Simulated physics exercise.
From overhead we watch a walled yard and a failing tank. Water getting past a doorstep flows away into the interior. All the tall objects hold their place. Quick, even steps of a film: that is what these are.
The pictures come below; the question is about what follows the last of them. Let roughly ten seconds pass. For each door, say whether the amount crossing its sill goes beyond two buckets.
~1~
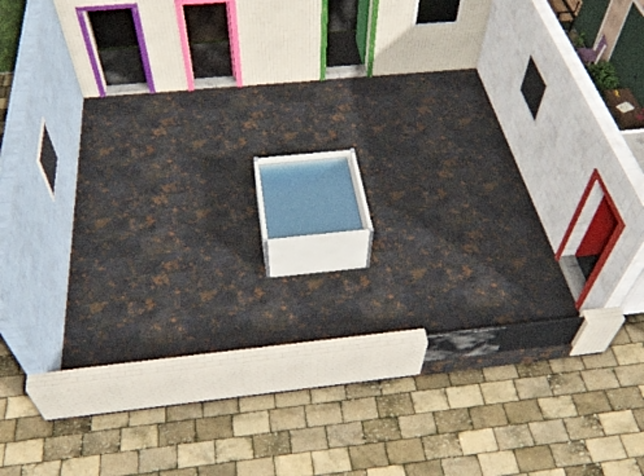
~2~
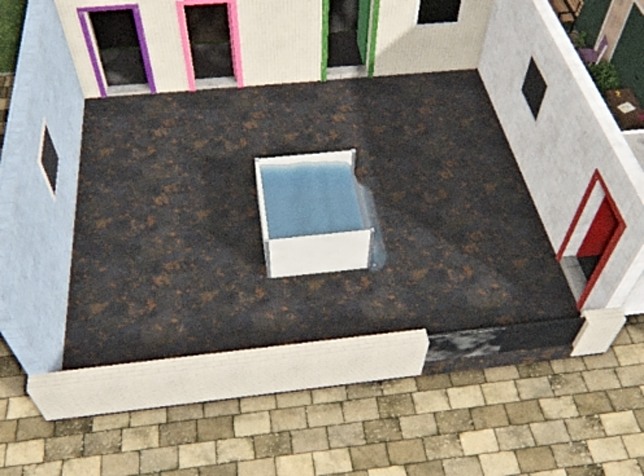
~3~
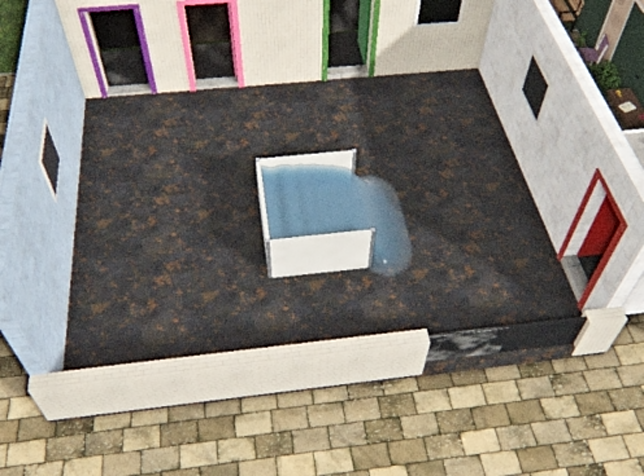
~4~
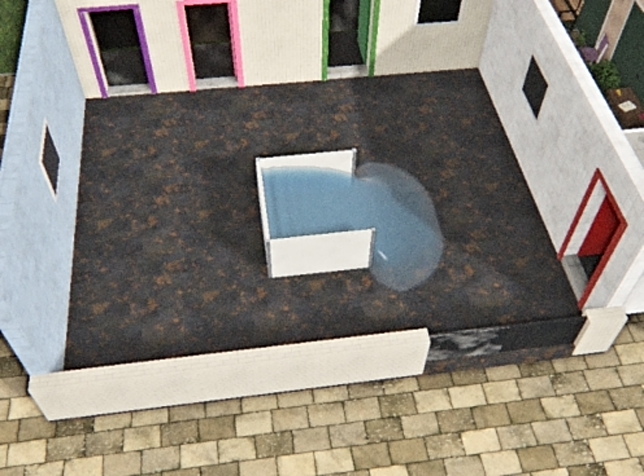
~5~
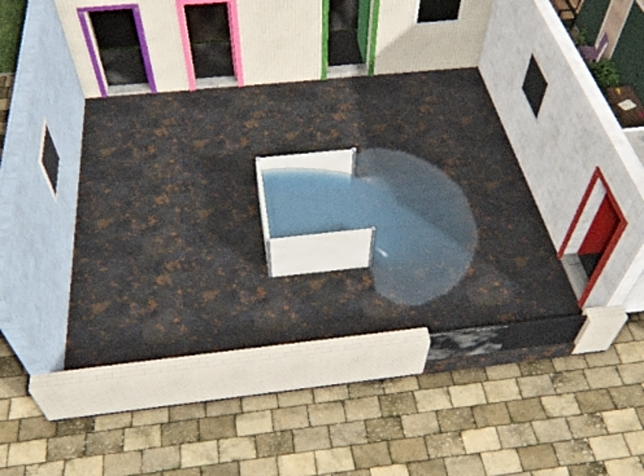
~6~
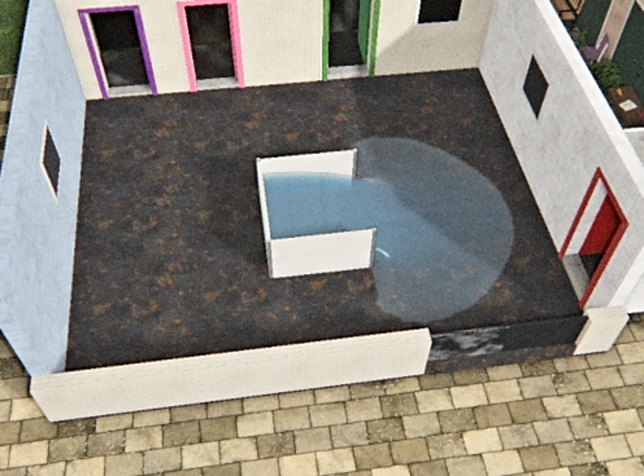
Door by door: Purple door - two buckets at most, pink door - two buckets at most, red door - beyond two buckets, green door - two buckets at most.
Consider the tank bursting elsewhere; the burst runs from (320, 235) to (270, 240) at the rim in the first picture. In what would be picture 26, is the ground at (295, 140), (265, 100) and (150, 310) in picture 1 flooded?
Log: Point 1 unreached; point 2 unreached; point 3 inundated.
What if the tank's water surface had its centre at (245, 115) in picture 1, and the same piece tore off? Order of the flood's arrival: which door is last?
The one in purple, I reckon.
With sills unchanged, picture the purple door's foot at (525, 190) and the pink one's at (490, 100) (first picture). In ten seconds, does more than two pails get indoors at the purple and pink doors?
Check: Purple one comes out above / pink one comes out above.
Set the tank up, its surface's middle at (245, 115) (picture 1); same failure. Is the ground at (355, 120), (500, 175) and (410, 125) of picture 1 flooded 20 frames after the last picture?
Log: Flood; flood; flood.
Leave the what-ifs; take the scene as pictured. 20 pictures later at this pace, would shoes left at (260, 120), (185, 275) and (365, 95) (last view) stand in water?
As listed, the points end up high and dry, high and dry and soaked.
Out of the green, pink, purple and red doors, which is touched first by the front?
That would be the one in red.
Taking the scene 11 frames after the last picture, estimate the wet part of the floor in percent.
Close to 30 %.
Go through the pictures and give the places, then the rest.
The first picture shows still water in the tank at (311, 197).
In the second picture, the front is at a hidden place, out from the gap at (359, 213).
In the third picture, the front is at (372, 179), out from the gap at (359, 215).
In the fourth picture, water pours out at (359, 217) and has run to (388, 168).
In the fifth picture, the front is at (460, 193), out from the gap at (359, 216).
In the sixth picture, water pours out at (360, 218) and has run to (503, 205).
A moment on, water covers 30 % of the floor; the purple door not reached, the pink door not reached, the red door under two buckets in, the green door not reached.
Next, water covers 30 % of the floor; the purple door not reached, the pink door not reached, the red door over two buckets in, the green door not reached.
Then, water covers 35 % of the floor; the purple door not reached, the pink door not reached, the red door over two buckets in, the green door wet at the sill, nothing in.
Later, water covers 80 % of the floor; the purple door wet at the sill, nothing in, the pink door wet at the sill, nothing in, the red door over two buckets in, the green door wet at the sill, nothing in.
In the end, water covers 95 % of the floor; the purple door wet at the sill, nothing in, the pink door wet at the sill, nothing in, the red door over two buckets in, the green door wet at the sill, nothing in.
